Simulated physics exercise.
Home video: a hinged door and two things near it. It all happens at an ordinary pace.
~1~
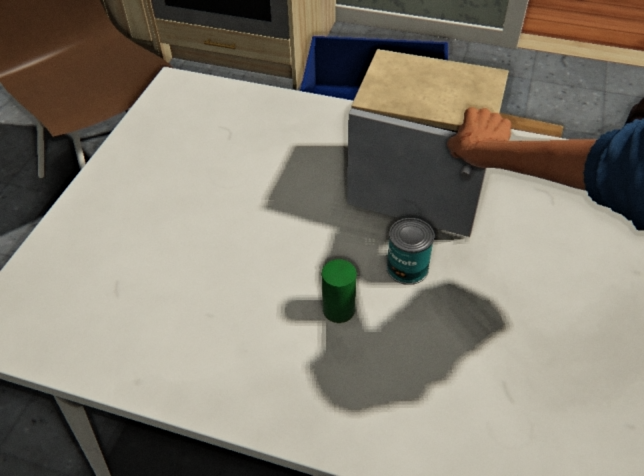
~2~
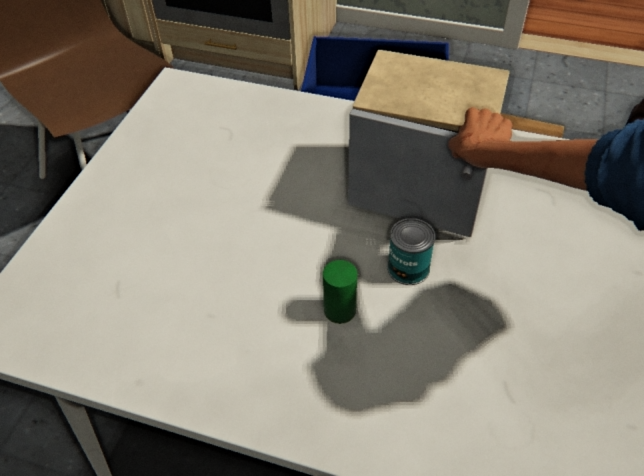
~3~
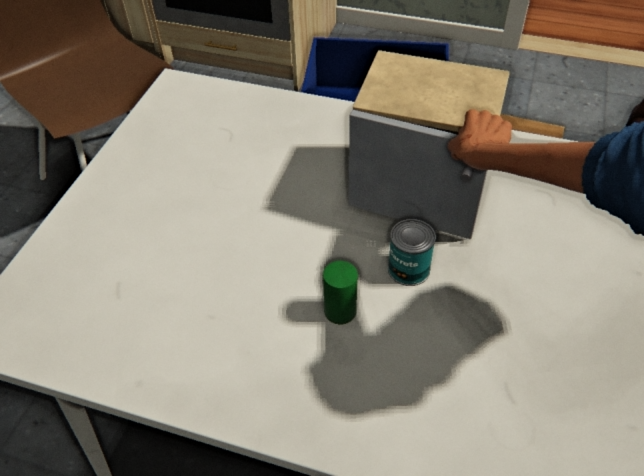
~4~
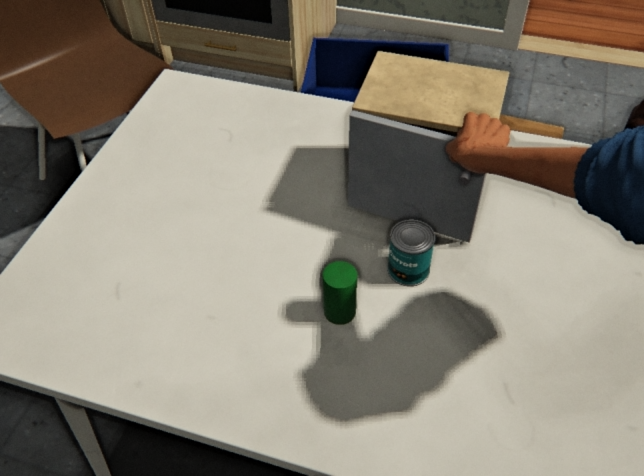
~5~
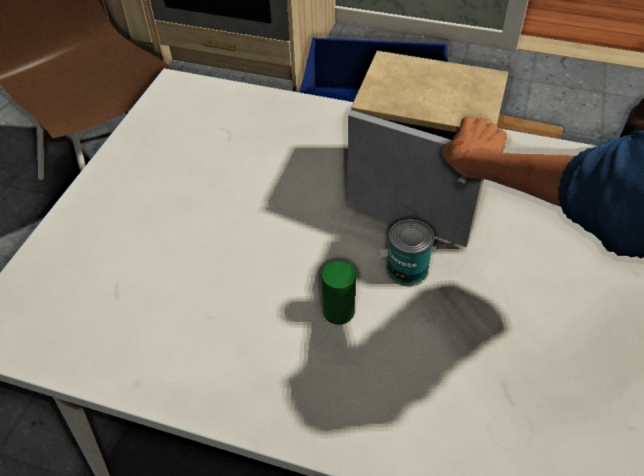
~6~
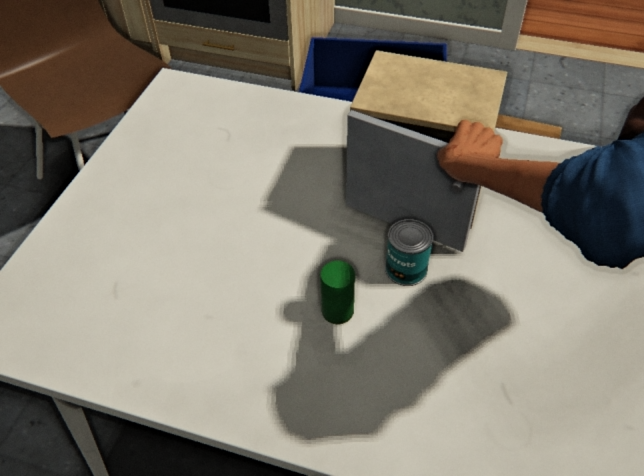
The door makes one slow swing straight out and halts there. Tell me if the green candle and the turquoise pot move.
Outcome: The green candle gets hit, the turquoise pot gets hit.
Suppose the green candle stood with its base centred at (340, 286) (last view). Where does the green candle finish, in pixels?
End point: About (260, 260).
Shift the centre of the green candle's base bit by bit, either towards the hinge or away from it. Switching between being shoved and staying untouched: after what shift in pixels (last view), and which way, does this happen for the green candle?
Shift: Approx. 12 px, direction down.
Then, 1.38 s on from there, door 54° open; green candle moving near (334, 295); turquoise pot displaced about its own width near (364, 277).
Then, 1.82 s on from there, door 68° open; green candle displaced about its own width near (312, 304); turquoise pot displaced well along near (336, 281).
In the end, the green candle gets knocked, near (308, 307); the turquoise pot gets knocked, near (290, 274).
